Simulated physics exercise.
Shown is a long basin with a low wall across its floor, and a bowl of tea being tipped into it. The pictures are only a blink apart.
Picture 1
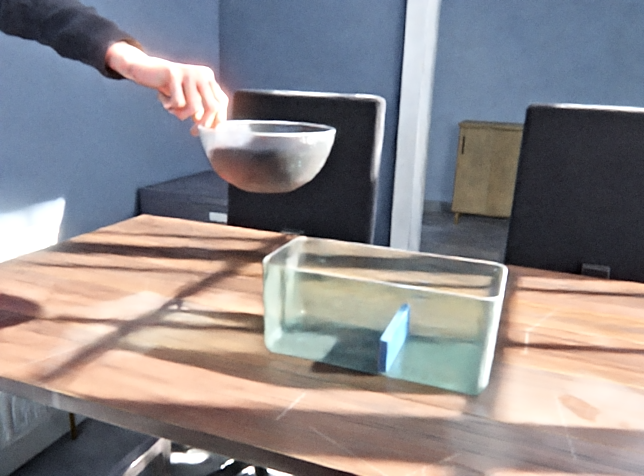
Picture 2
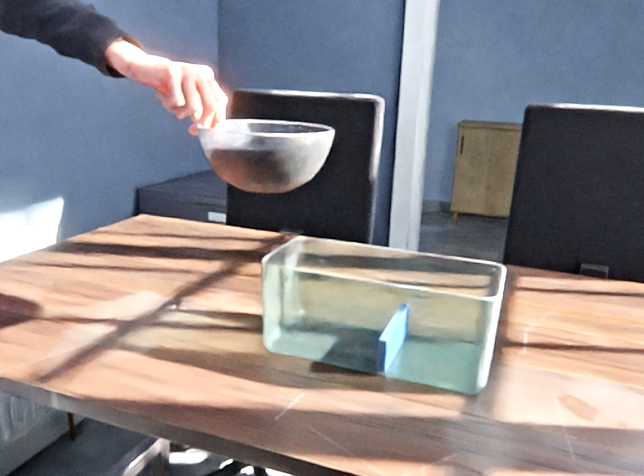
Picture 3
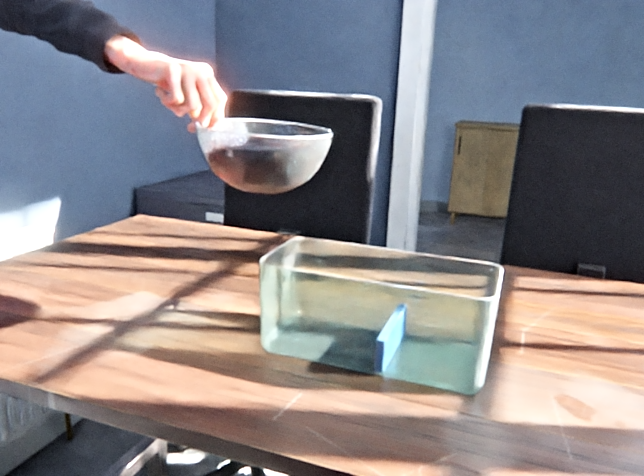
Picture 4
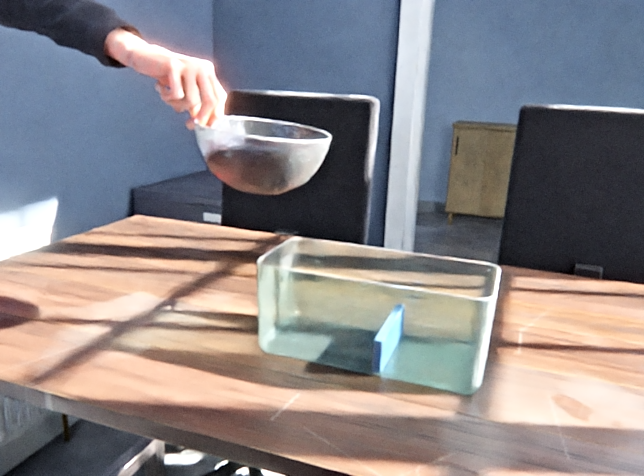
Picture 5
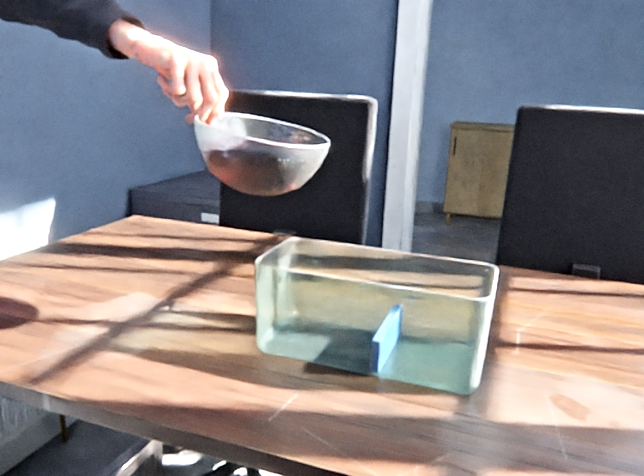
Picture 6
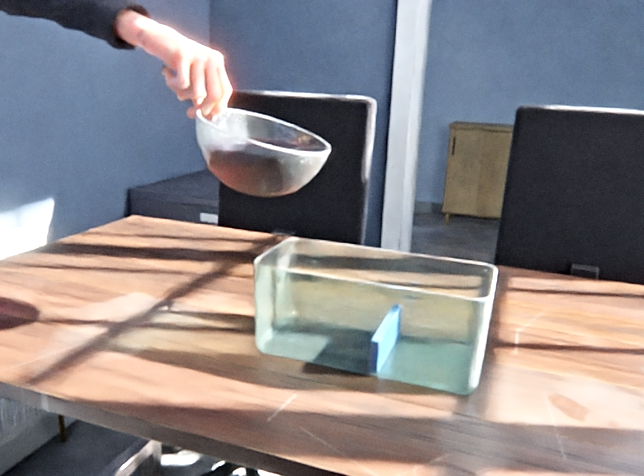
The video shows a hand holding a clear bowl of dark liquid above a wooden table, near a long glass basin with a low blue wall inside; the hand gradually tilts the bowl slightly to the right.
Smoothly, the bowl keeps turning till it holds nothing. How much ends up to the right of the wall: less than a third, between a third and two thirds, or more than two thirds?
Less than a third.
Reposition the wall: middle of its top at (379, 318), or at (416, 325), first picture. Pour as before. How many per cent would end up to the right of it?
20 % and 10 %, roughly.
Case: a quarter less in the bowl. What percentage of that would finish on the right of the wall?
I'd put it at around 10 %.
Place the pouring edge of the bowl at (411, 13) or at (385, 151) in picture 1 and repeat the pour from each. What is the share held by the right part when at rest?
Roughly 70 per cent, then roughly 60 per cent.
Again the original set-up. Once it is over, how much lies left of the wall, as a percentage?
Near 85 in a hundred.
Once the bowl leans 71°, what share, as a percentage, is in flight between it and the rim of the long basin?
I'd say some 35 per cent.
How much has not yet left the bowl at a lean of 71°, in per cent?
I'd reckon near 40 percent is still held at that tilt.
A moment on, the bowl is tipped part way and 40 per cent is still to pour, 24 is left of the wall and 0 right of it.
Next, the bowl is tipped right over and 1 per cent is still to pour, 91 is left of the wall and 4 right of it.
Then the bowl is tipped right over and 0 per cent is still to pour, 87 is left of the wall and 12 right of it.
Later the bowl is tipped right over and 0 per cent is still to pour, 86 is left of the wall and 13 right of it.
Finally, 86 per cent lies left of the wall, 13 right of it and 1 outside.
